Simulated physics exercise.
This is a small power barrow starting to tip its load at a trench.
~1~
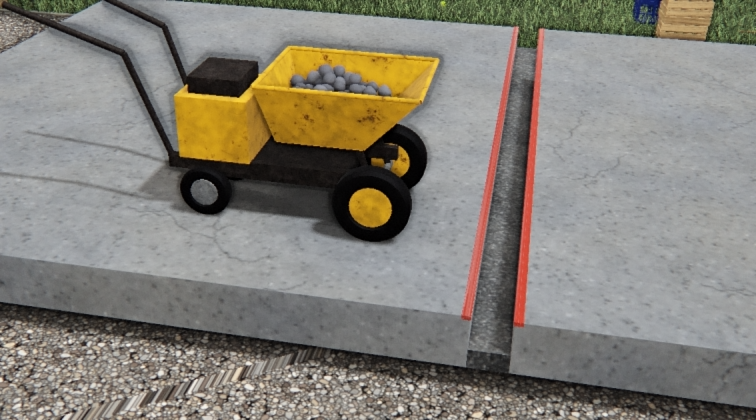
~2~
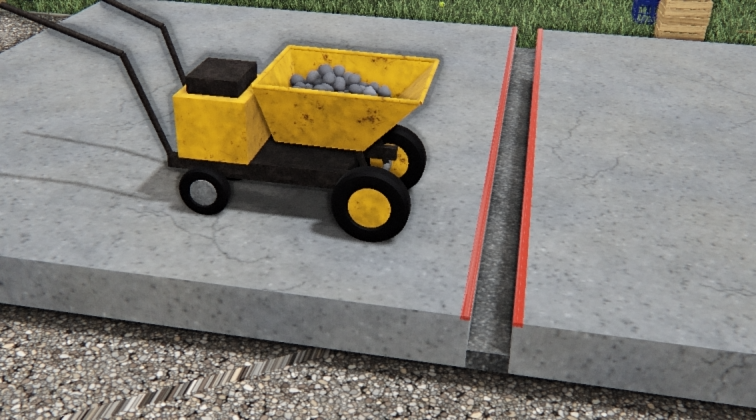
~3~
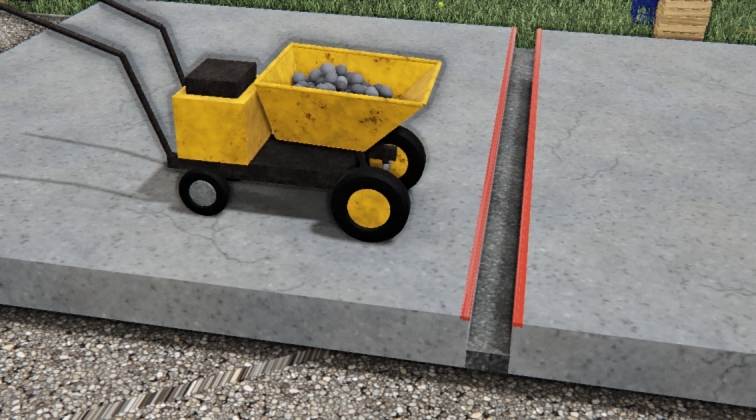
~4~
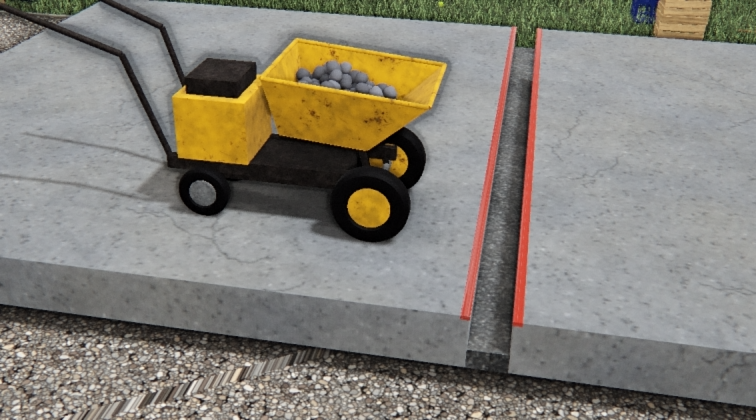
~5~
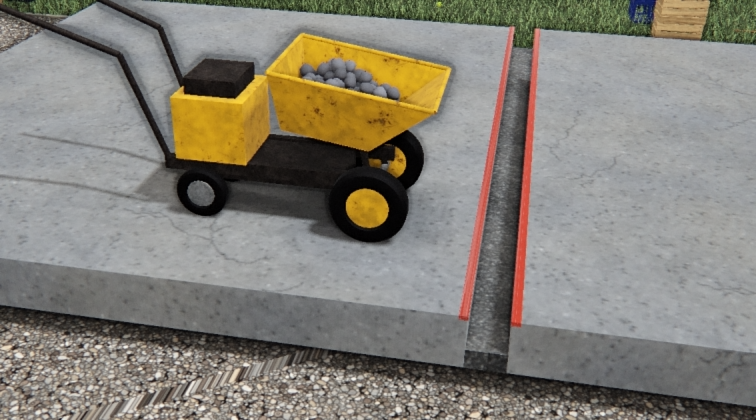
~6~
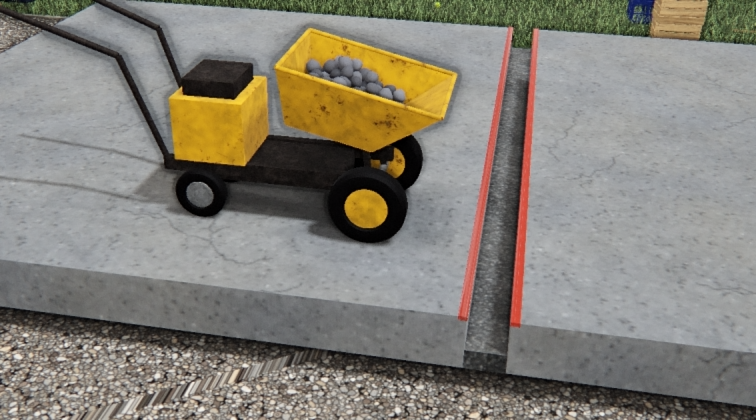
On a concrete slab, a yellow barrow's skip of grey cobbles tilts slightly to the right.
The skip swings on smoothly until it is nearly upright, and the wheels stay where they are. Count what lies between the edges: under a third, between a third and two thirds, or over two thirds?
It catches from one third to two thirds.
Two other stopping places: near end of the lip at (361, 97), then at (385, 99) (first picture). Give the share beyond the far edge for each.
About 0 and 10 per cent.
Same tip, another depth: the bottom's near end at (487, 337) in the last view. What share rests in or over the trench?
It comes to 40 per cent or so.
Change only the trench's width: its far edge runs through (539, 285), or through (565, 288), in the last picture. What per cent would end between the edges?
In turn 90 and 100 in a hundred.
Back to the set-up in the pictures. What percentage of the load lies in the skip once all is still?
Roughly 0 in a hundred.
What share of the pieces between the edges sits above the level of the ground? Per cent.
It comes to 5 per cent or so.
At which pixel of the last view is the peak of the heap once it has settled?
At about (551, 227).
Soon, skip tipped steeply; all in the skip.
A while on, skip tipped steeply; most in the skip; a small part in or heaped over the trench; a small part beyond it.
Towards the end, skip tipped right over; a small part in the skip; about half in or heaped over the trench; about half beyond it.
Finally, skip tipped right over; about half in or heaped over the trench; about half beyond it.
